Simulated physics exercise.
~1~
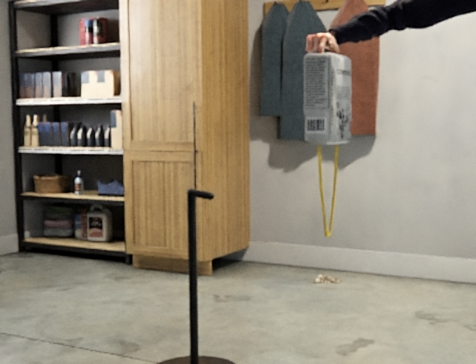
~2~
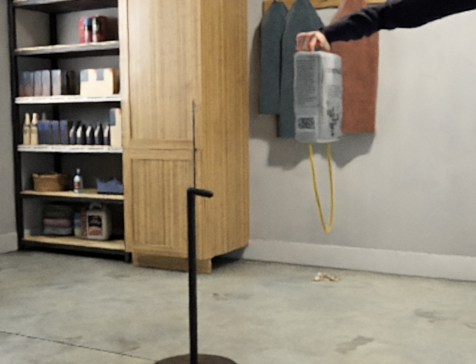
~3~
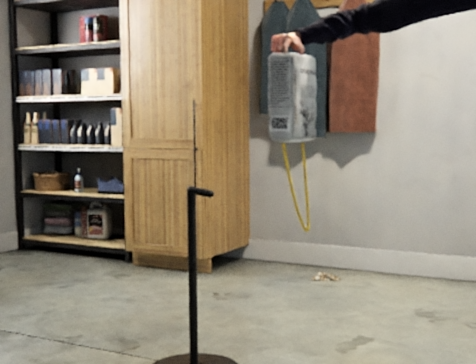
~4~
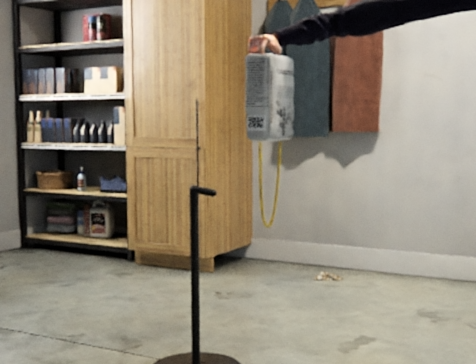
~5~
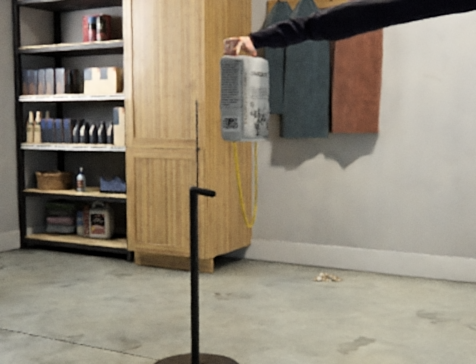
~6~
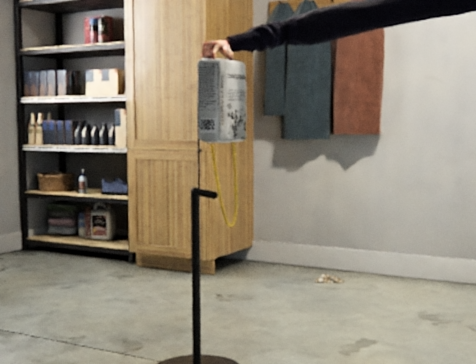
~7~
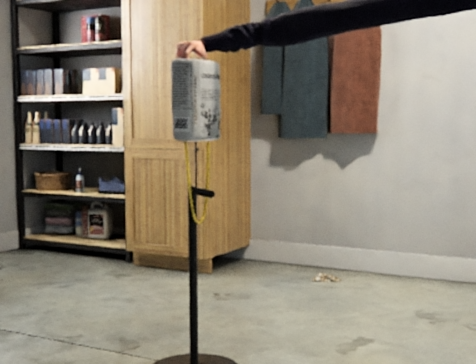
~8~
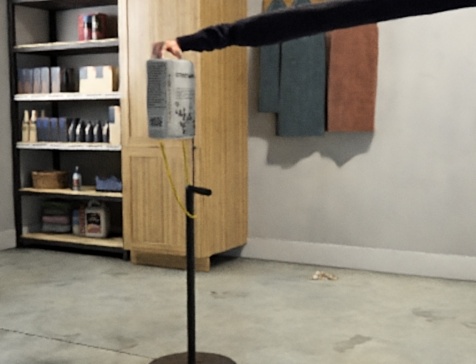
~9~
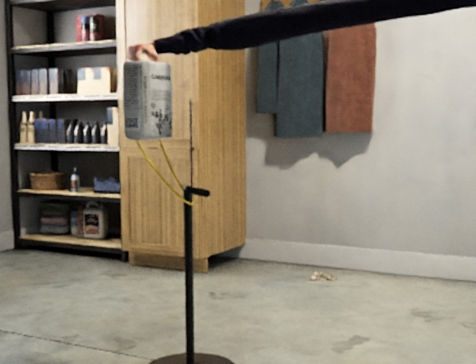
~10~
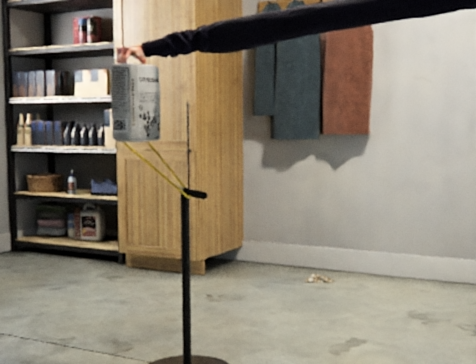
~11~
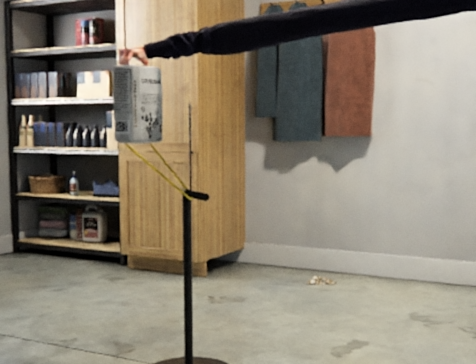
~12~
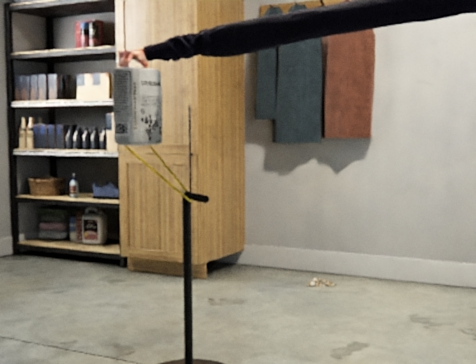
In a room with shelves and a wooden cabinet, a hand carried a pale sack with a trailing yellow loop leftward over a hooked post, until the loop caught on the hook and pulled tight, and the hand stopped just past it.
